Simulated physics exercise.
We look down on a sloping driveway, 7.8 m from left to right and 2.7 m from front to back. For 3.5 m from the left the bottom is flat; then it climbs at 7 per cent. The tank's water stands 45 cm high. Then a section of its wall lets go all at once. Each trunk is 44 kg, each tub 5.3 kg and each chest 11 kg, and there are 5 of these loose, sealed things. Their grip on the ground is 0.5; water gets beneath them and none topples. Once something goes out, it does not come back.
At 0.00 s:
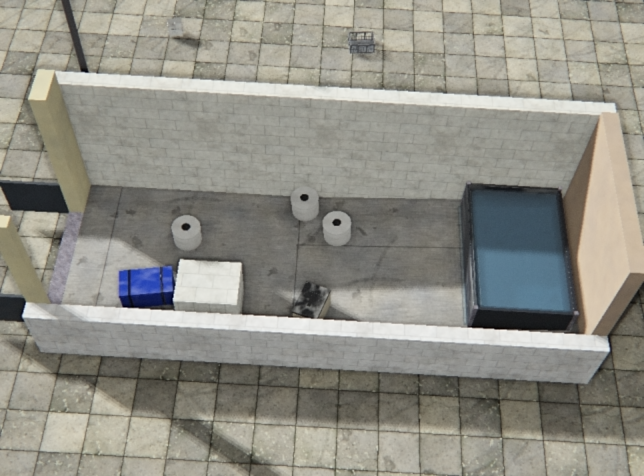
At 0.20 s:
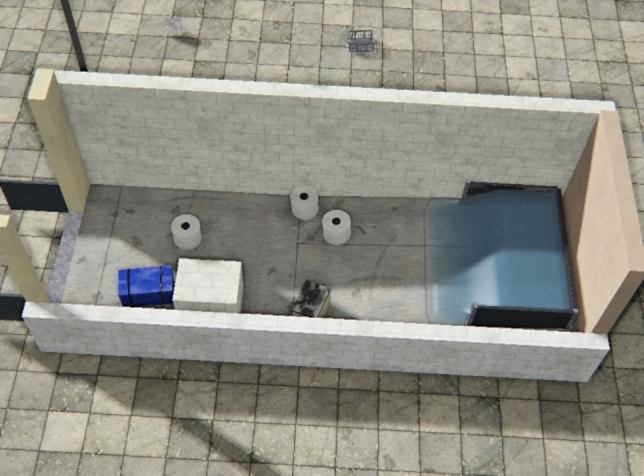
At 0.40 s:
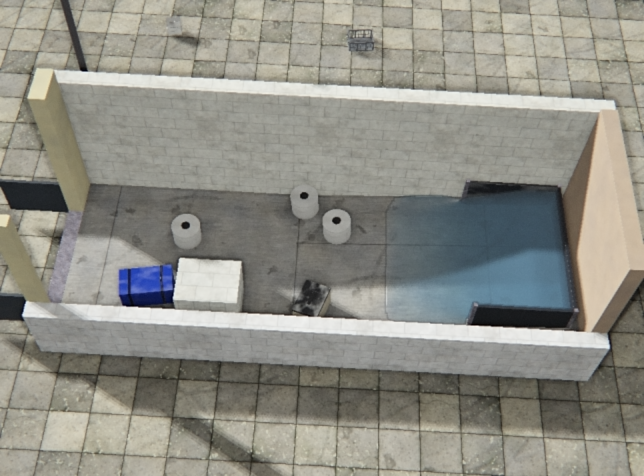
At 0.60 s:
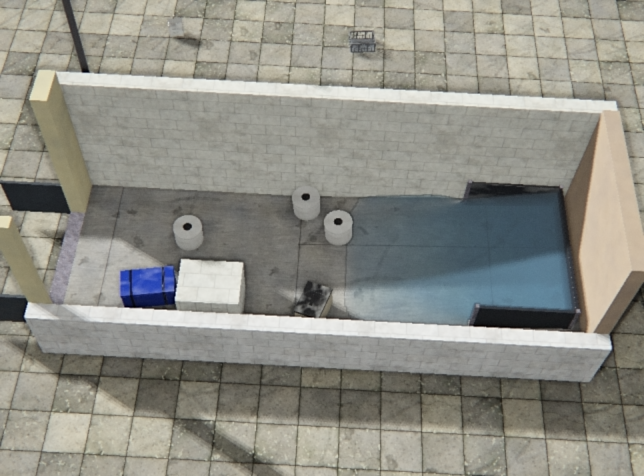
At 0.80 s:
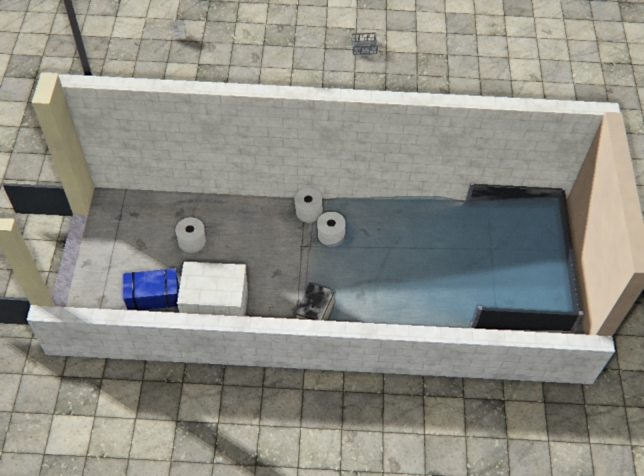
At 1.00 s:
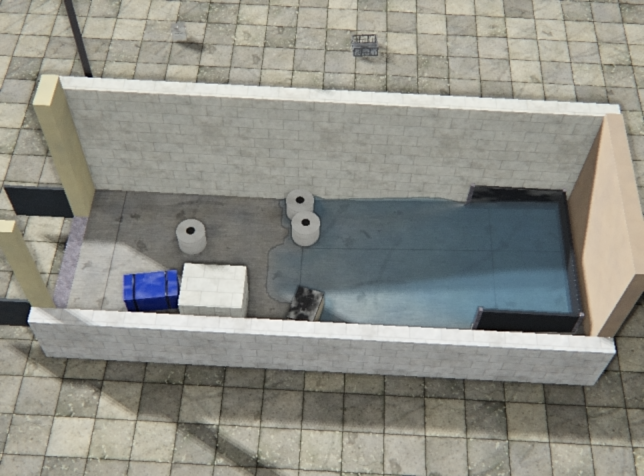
In the video, bluish water spreads leftward from a tank at the right end of a walled enclosure, reaching two pale cylinders and nudging them left, while the blue box, white box and leftmost cylinder stay put.
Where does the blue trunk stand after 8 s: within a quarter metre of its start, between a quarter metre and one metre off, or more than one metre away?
Stays close.
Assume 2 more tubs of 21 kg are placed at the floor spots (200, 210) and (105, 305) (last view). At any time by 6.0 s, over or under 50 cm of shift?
Going in order, that's too far and then not that far.
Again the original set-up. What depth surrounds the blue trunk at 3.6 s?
Roughly 2 cm deep.
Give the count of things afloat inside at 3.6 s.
It comes to 1.
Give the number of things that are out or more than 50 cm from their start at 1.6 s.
3.
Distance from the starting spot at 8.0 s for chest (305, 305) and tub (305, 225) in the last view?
The first is washed out, the second washed out.
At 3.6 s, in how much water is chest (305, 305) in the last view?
7 cm.
After 1.6 s the blue trunk is near (150, 285), 0.0 m from its start, aground; 0 of 5 are out; 2 afloat.
After 3.6 s the blue trunk is near (150, 285), 0.0 m from its start, aground; 3 of 5 are out; 1 afloat.
After 5.6 s the blue trunk is near (150, 285), 0.0 m from its start, aground; 4 of 5 are out; 0 afloat.
After 8.0 s the blue trunk is near (150, 285), 0.0 m from its start, aground; 4 of 5 are out; 0 afloat.
